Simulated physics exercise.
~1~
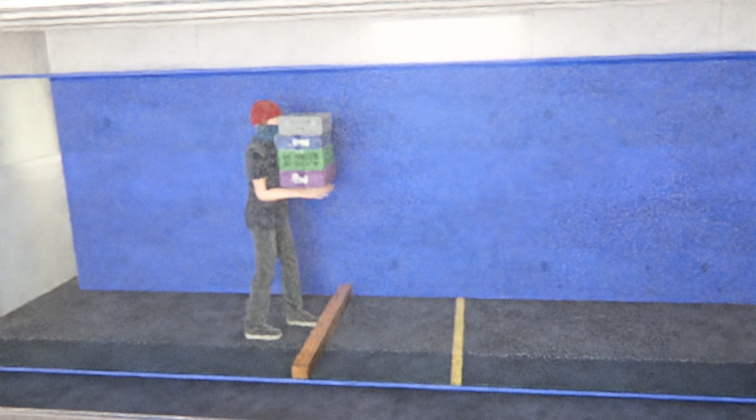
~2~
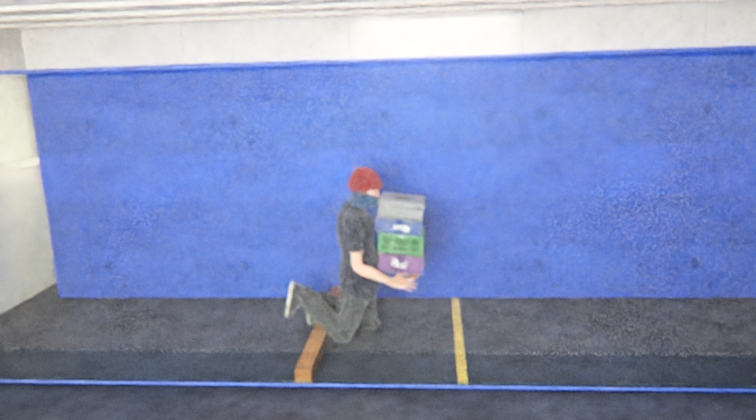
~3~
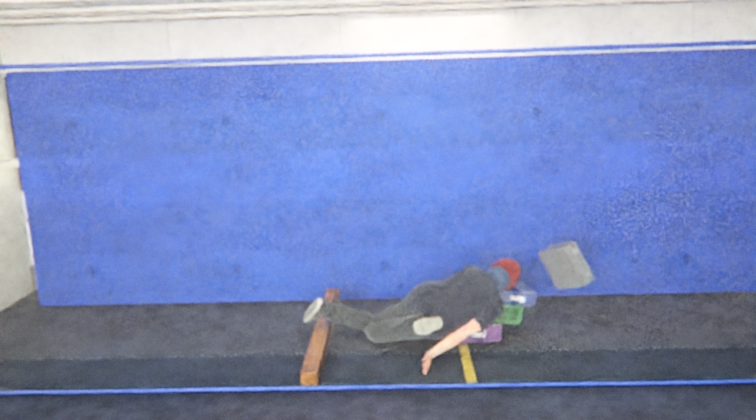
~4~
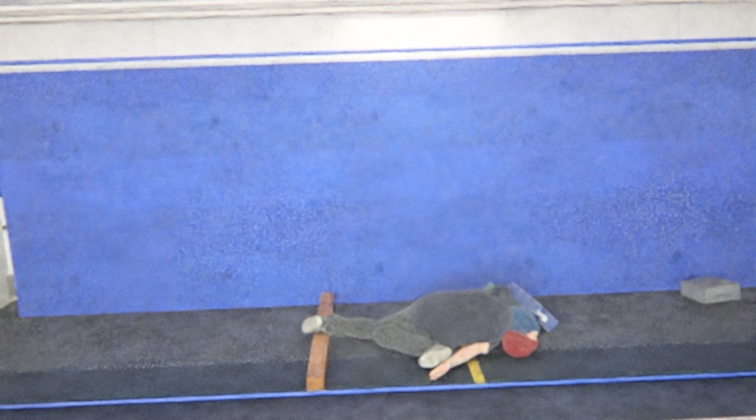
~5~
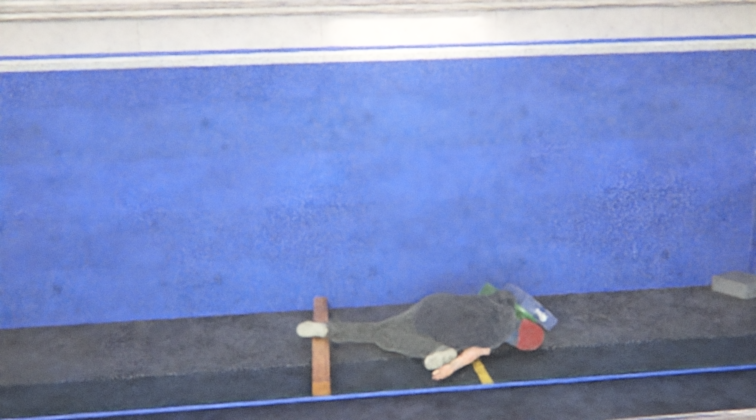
The clip opens on a person in a red cap, dark shirt and grey trousers, holding a stack of four boxes behind a low wooden rail, with a blue wall behind. The figure pitches to the right over the rail, knees folding and lower legs trailing, still clutching the stack. It then falls flat, and the boxes spill ahead across the yellow line while the grey one tumbles farther away. At the end the person lies face down across the line, feet by the rail, with the blue and green boxes by the head, the purple one out of sight, and the grey one far right.
